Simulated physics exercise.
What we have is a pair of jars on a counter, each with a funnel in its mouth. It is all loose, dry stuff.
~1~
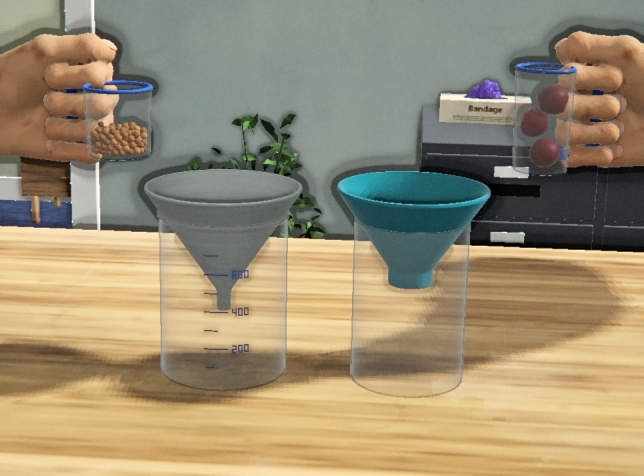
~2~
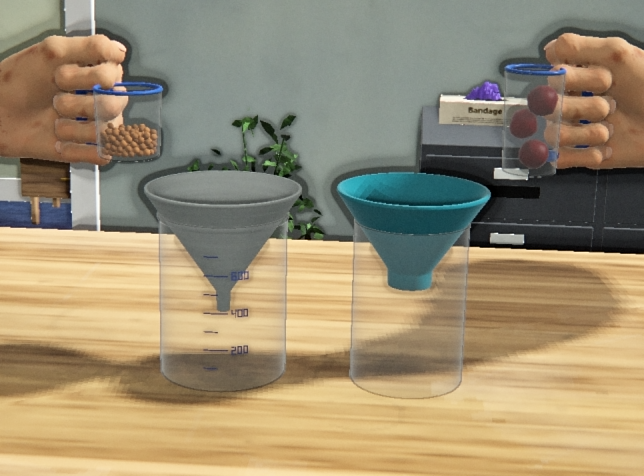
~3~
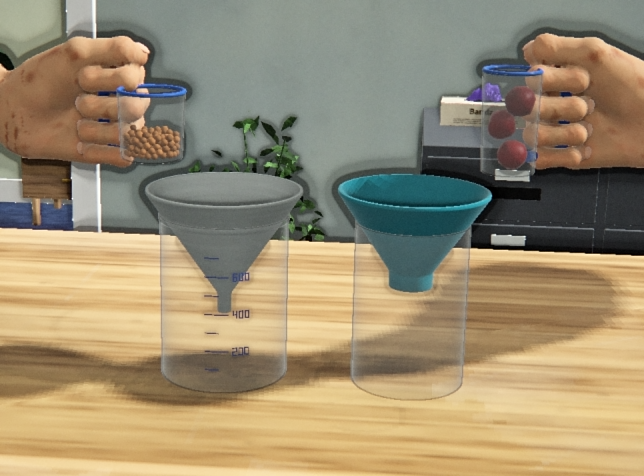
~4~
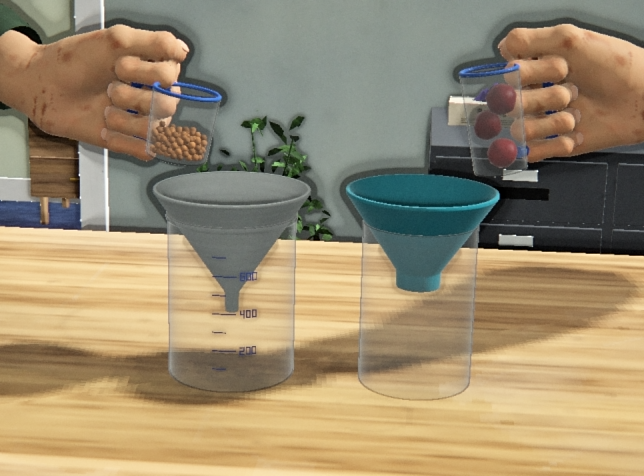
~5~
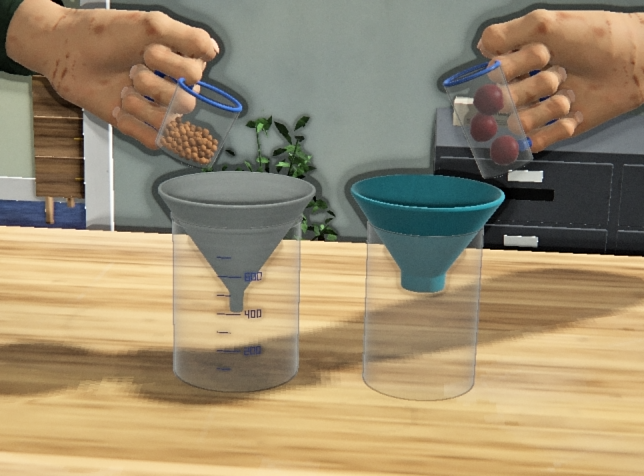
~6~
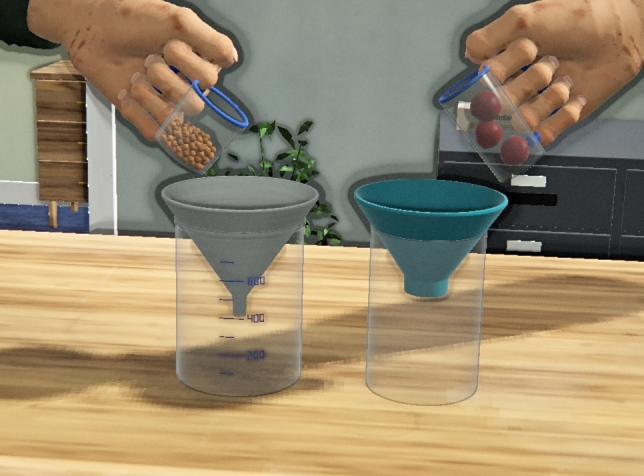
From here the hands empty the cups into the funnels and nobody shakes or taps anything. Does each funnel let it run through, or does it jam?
The left funnel gets blocked; the right one runs clear.
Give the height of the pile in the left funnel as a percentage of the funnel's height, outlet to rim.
It comes to 55 per cent or so.
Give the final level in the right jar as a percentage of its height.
It comes to 20 per cent or so.
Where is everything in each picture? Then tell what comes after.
Left funnel (224, 198), outlet at (224, 309), about one piece wide; left cup (119, 121), holding cereal balls; right funnel (413, 200), outlet at (410, 283), about one piece wide; right cup (543, 119), holding dried cherries, in the first picture.
Left cup (128, 122), upright; right cup (532, 121), upright, in the second picture.
Left cup (152, 124), upright; right cup (510, 121), upright, in the third picture.
Left cup (182, 124), tipped 10°; right cup (495, 120), tipped 10°, in the fourth picture.
Left cup (197, 125), tipped 24°; right cup (490, 121), tipped 24°, in the fifth picture.
Left funnel (240, 205), outlet at (239, 315); left cup (200, 129), tipped 38°; right funnel (430, 208), outlet at (426, 291); right cup (493, 125), tipped 38°, in the sixth picture.
Then, 0.24 s later than the last frame, left, every one still in the cup; right, every one still in the cup.
Then, 0.54 s later than the last frame, left, every one still in the cup; right, every one still in the cup.
Then, 0.87 s later than the last frame, left, roughly two thirds still in the cup, roughly a third in or over the funnel; right, roughly two thirds still in the cup, roughly a third in or over the funnel.
When it is over, left, almost all stuck in the funnel, just a few down in the jar; right, every one down in the jar.
